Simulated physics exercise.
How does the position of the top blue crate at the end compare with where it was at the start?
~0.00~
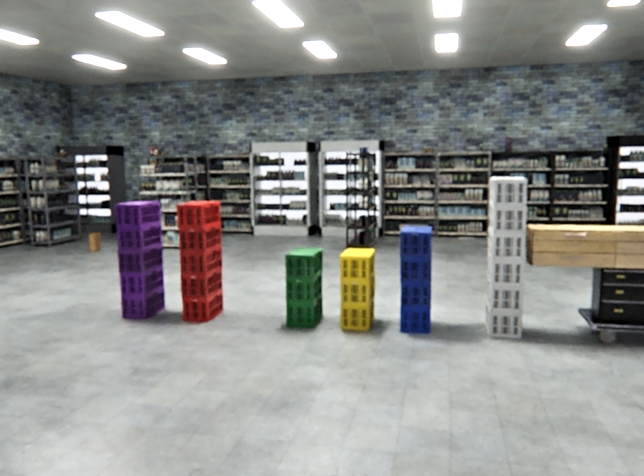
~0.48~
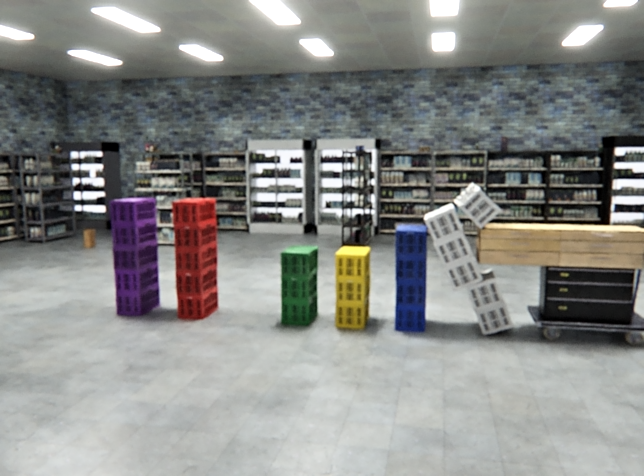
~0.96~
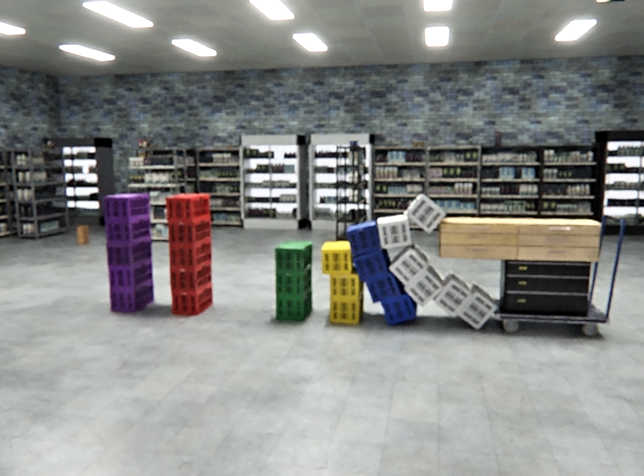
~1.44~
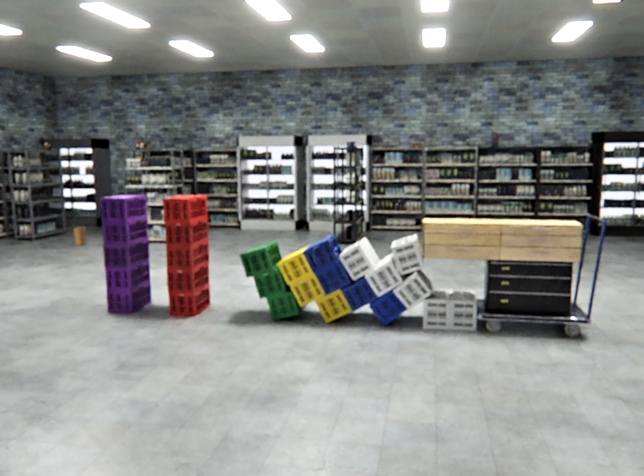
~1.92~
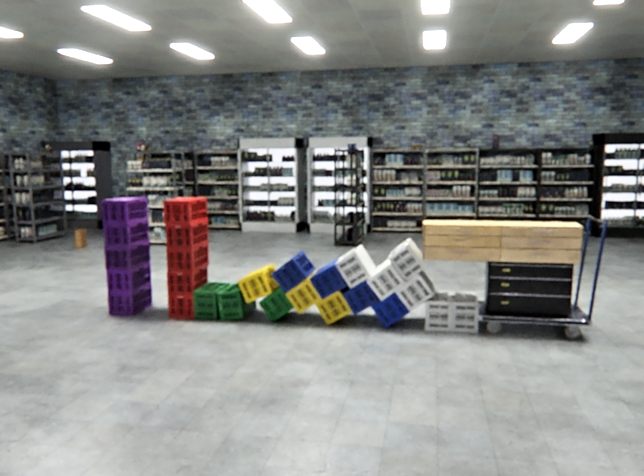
At the start it sat upright on top of the blue stack, between the yellow and white ones. By the end it was further left and lower, tilted over among the slumped yellow crates.
A trolley carrying a long wooden case rolled left into the tall white stack of crates, which toppled into the blue, yellow and green stacks in turn, leaving a slumped, tilted row reaching the red stack, while red and purple stayed standing.
